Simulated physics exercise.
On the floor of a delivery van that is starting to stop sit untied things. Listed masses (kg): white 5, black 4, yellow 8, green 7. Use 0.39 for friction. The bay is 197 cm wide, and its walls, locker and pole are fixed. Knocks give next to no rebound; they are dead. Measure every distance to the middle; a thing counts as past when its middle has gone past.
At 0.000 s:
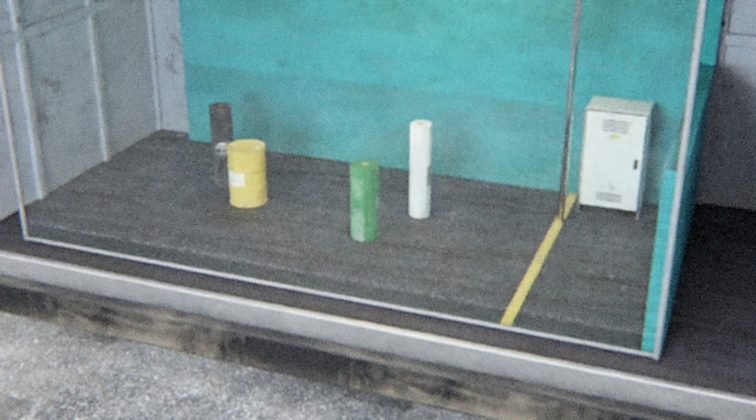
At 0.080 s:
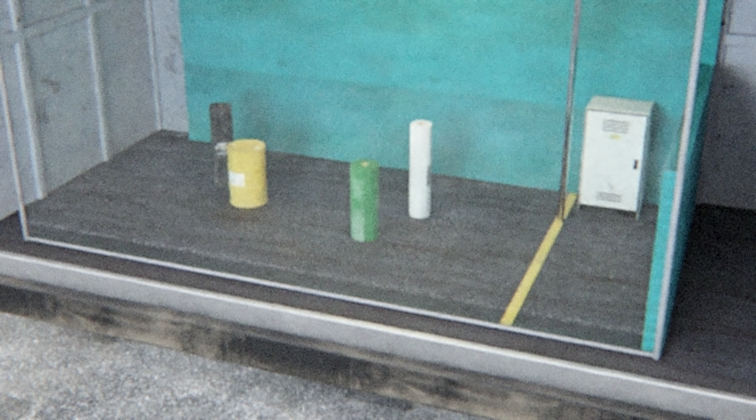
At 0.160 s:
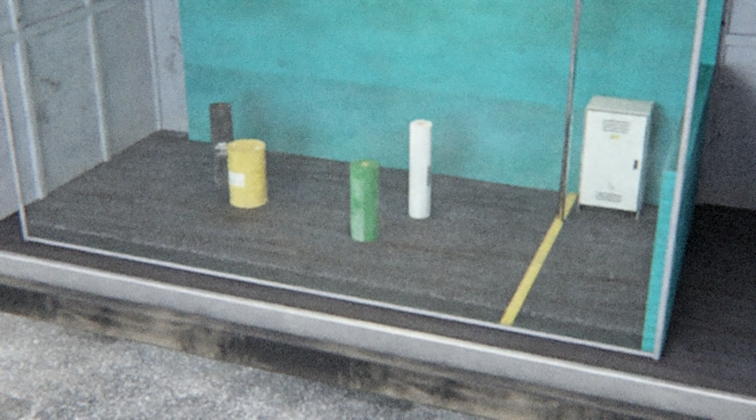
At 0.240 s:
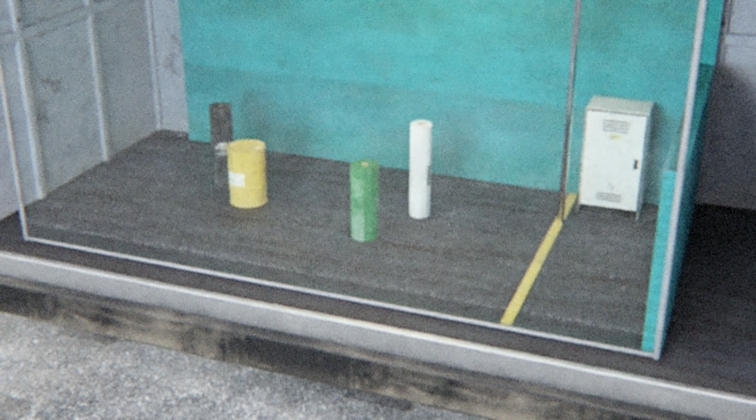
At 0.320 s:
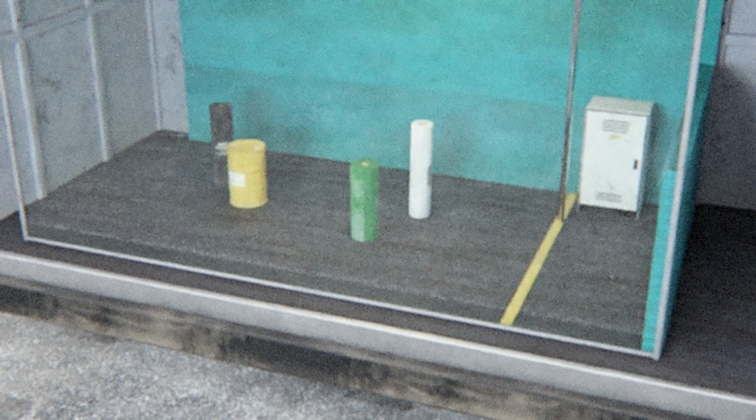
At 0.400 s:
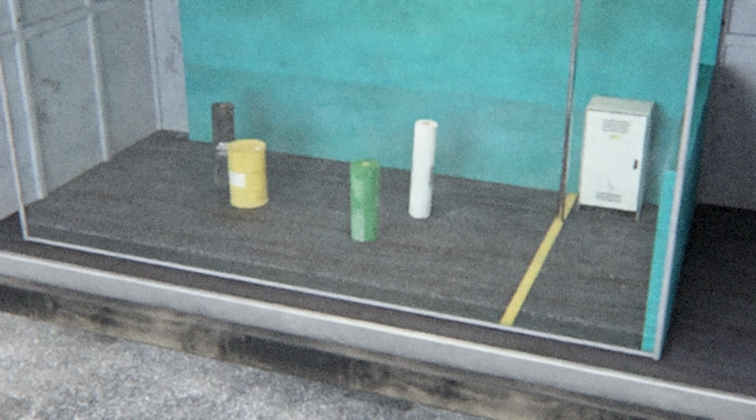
The white roll behind the green one tilts slightly right while everything else stays still.
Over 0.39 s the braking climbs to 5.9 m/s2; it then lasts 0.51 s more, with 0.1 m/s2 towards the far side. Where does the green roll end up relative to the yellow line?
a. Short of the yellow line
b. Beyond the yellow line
a.
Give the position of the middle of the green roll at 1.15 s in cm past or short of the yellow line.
Roughly 35 cm short.
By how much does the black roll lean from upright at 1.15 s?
I'd put the tilt at some 90 degrees.
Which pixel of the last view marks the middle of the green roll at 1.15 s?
At that moment it is near (483, 240) in the last picture's view.
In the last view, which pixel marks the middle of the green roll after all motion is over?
Roughly at (516, 245).
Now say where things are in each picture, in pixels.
In the first frame, green roll (365, 200), white roll (420, 170), black roll (223, 144), yellow line (509, 317).
In the second frame, green roll (365, 200), white roll (420, 170), black roll (223, 145).
In the third frame, green roll (365, 200), white roll (421, 170), black roll (223, 145).
In the fourth frame, green roll (365, 200), white roll (421, 170), black roll (223, 145).
In the fifth frame, green roll (365, 200), white roll (421, 170), black roll (223, 145).
In the sixth frame, green roll (365, 200), white roll (423, 170), black roll (224, 144), yellow line (509, 317).
After 0.75 s the green roll is 94 cm short of the yellow line, tilted 40°, near (392, 204) in the last picture's view.
After 1.15 s the green roll is 35 cm short of the yellow line, tilted 90°, near (483, 240) in the last picture's view; the white roll 17 cm past the yellow line, tilted 90°.
After 1.65 s the green roll is 14 cm short of the yellow line, tilted 90°, near (516, 245) in the last picture's view; the white roll 40 cm past the yellow line, tilted 90°.
By 3.3 s, black roll stops short of the yellow line; yellow drum stops short of the yellow line; green roll stops short of the yellow line.
